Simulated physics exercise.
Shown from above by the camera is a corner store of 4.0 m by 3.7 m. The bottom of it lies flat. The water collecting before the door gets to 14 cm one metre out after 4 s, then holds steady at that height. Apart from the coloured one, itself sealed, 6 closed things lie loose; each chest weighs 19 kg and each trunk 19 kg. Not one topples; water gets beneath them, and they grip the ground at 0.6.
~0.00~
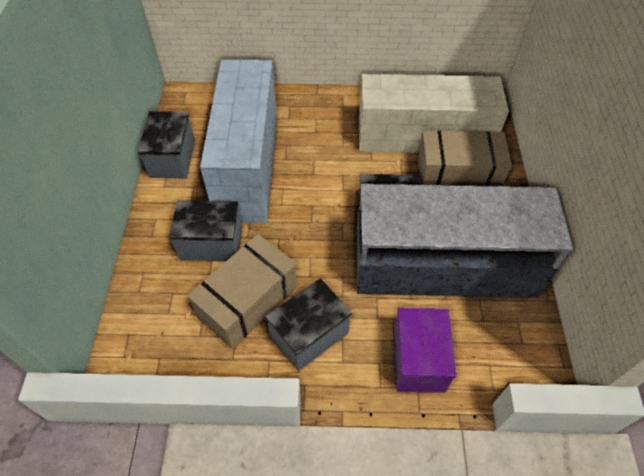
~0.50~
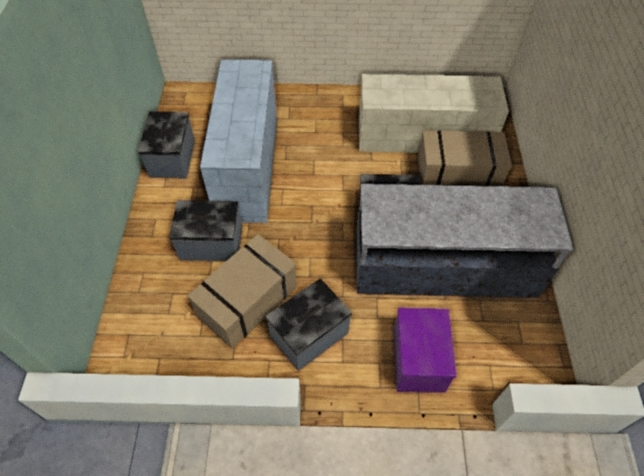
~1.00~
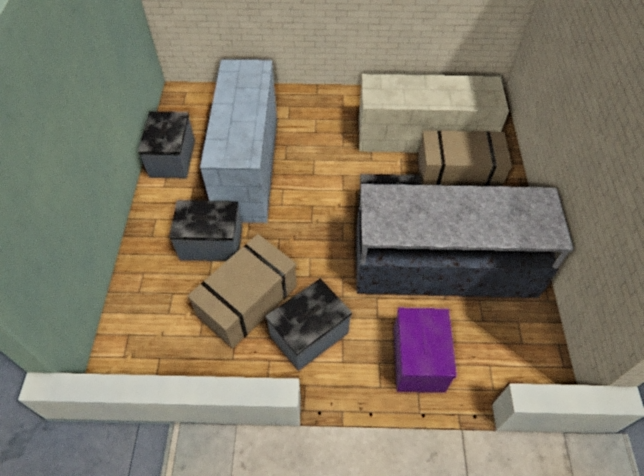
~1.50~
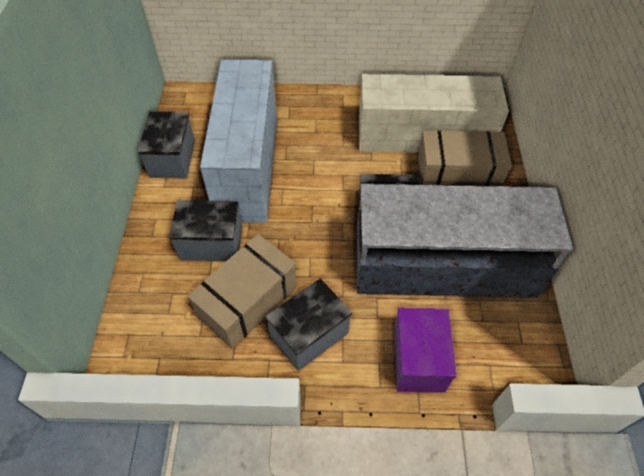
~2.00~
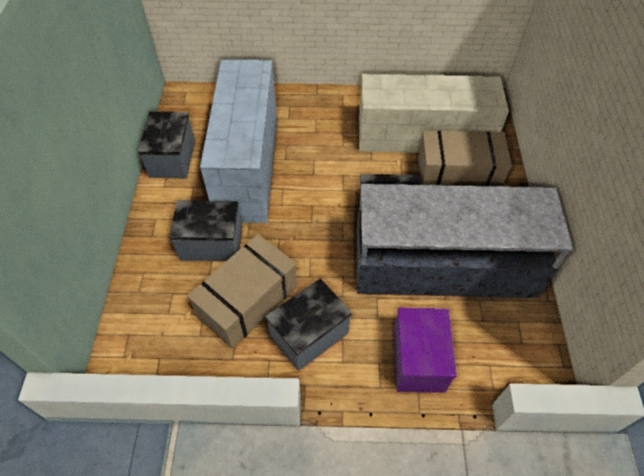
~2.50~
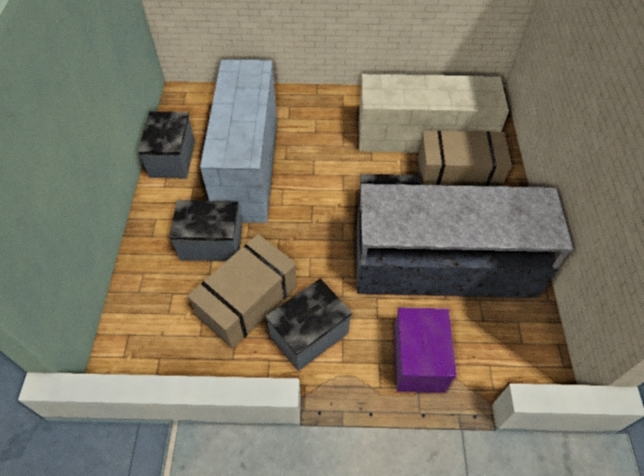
We see from above a small wood-floored room holding a purple chest, dark blocks, strapped brown boxes and long counters, all motionless, while the paving outside the front opening gradually changes tone and a faint wet patch appears just inside.
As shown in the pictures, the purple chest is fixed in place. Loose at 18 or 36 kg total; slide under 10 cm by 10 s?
Heavier only.
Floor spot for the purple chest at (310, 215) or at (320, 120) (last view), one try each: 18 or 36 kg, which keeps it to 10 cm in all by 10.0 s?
Result, try 1: Heavy passes, light fails; try 2: Both pass.
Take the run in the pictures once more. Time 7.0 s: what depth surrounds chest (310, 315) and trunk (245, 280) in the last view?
Depths: Near 7 cm, then near 3 cm.
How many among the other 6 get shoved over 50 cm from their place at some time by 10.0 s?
Count: 0.
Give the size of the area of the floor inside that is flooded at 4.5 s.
Around 2.5 m2 of it.
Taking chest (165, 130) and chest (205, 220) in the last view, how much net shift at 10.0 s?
The first is 0 cm from its start, the second 0 cm.
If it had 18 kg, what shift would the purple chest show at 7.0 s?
Around 100 centimetres out of place.
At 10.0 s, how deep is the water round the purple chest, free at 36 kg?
Something like 12 centimetres.
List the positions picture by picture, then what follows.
The purple chest at (426, 341), on the bottom; water covers 0.0 m2; 0 of 7 have shifted, in the first picture.
The purple chest at (426, 341), on the bottom; 0.0 m2 under water; 0 of 7 have shifted, in the second picture.
The purple chest at (426, 341), on the bottom; water covers 0.0 m2; 0 of 7 have shifted, in the third picture.
The purple chest at (426, 341) rests on the ground; water covers 0.0 m2; 0 of 7 have shifted, in the fourth picture.
The purple chest at (426, 341) rests on the ground; 0.0 m2 under water; 0 of 7 have shifted, in the fifth picture.
The purple chest at (426, 341), on the bottom; water covers 0.1 m2; 0 of 7 have shifted, in the sixth picture.
After 3.5 s the purple chest would be 0 cm from its start with 18 kg and 0 cm from its start with 36 kg; 5 cm of water round it then.
After 4.5 s the purple chest would be 7 cm from its start with 18 kg and 0 cm from its start with 36 kg; 7 cm of water round it then.
After 7.0 s the purple chest would be 102 cm from its start with 18 kg and 0 cm from its start with 36 kg; 11 cm of water round it then.
After 10.0 s the purple chest would be 48 cm from its start with 18 kg and 0 cm from its start with 36 kg; 12 cm of water round it then.
